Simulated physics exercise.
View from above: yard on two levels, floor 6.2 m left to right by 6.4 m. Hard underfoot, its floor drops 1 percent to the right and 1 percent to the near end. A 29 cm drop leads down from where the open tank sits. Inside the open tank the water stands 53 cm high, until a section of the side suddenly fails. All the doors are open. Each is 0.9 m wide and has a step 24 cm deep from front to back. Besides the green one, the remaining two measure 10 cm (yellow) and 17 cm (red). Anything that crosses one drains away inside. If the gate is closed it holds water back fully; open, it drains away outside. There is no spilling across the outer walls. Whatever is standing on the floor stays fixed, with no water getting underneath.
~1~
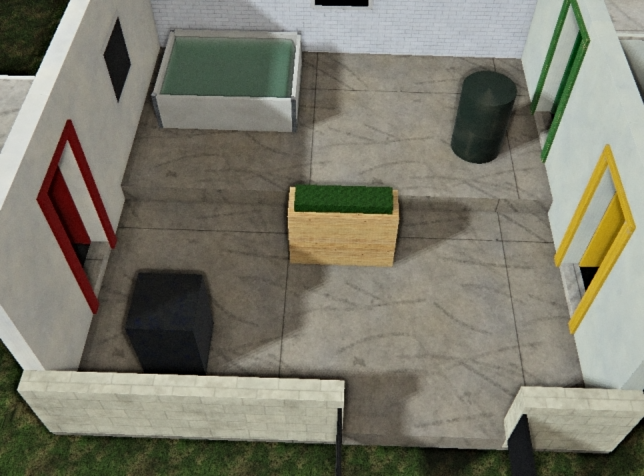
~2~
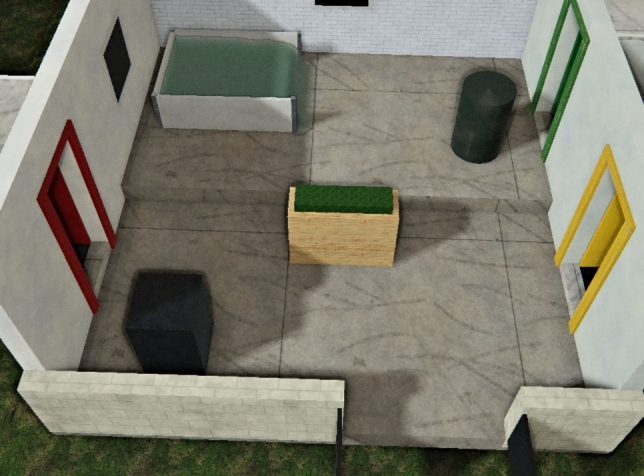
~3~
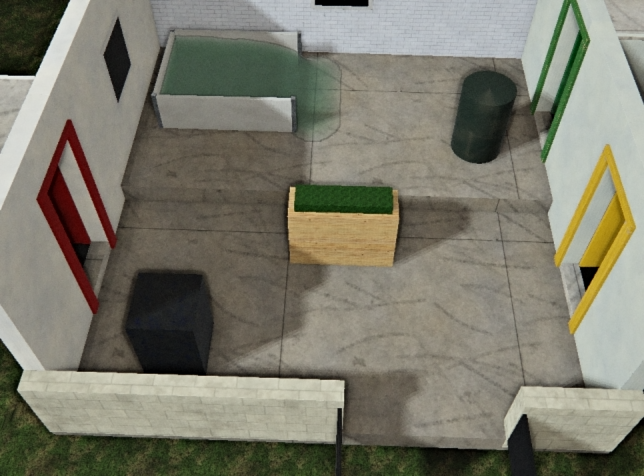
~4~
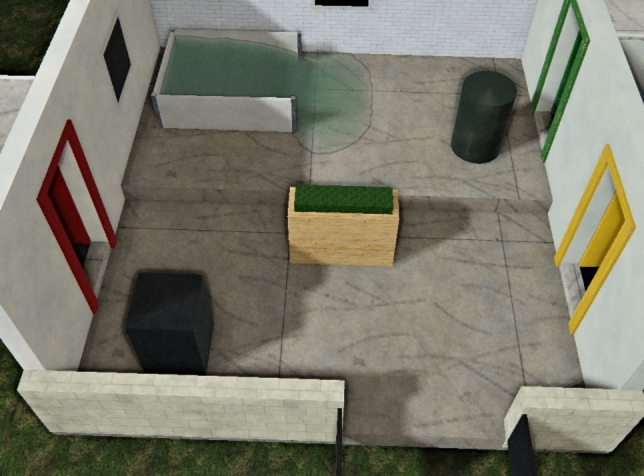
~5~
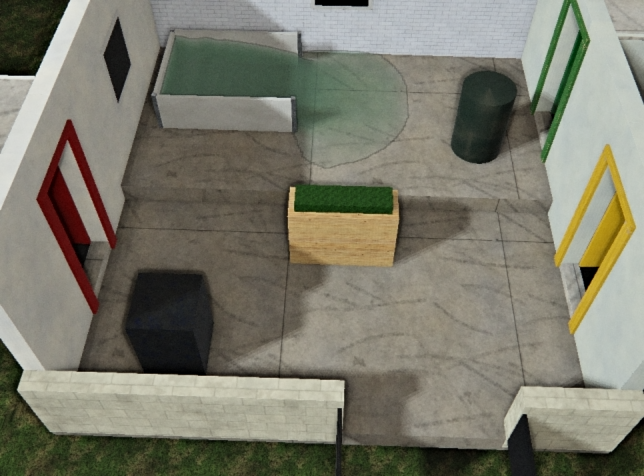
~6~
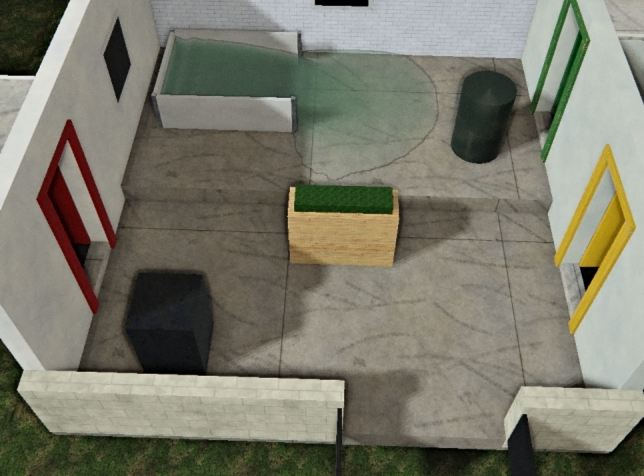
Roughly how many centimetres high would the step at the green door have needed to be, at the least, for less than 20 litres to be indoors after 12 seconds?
At least 19 cm or so.
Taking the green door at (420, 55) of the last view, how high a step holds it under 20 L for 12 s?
Roughly 8.0 cm.
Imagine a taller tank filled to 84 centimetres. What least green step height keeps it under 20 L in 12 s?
A step of about 32 cm does it.
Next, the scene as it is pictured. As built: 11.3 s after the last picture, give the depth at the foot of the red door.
About 2.5 cm.
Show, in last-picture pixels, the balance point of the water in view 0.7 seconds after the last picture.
Centre of the water: Approx. (303, 98) px.
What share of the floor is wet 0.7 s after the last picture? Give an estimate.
Some 25 in a hundred.
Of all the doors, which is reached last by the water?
The last one is the red door.
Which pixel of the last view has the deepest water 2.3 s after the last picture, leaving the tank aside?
At about pixel (520, 68).
Then, 0.7 s after the last picture water covers 25 % of the floor, deepest (22 cm) near (303, 112); 2 cm at the green door, 0 litres in over its 9 cm step.
Then, 2.3 s after the last picture water covers 40 % of the floor, deepest (30 cm) near (520, 68); 18 cm at the green door, 61 litres in over its 9 cm step.
Then, 11.3 s after the last picture water covers 85 % of the floor, deepest (9 cm) near (572, 422); 5 cm at the green door, 127 litres in over its 9 cm step.
At the green door as built, the water peaked near 18 cm, 2.3 s after the last picture.
Run again over the same 12 s with other heights there, 44 litres in over 15 cm, 12 litres over 20.5 cm. The limit of 20 litres is kept from about 19 cm up.
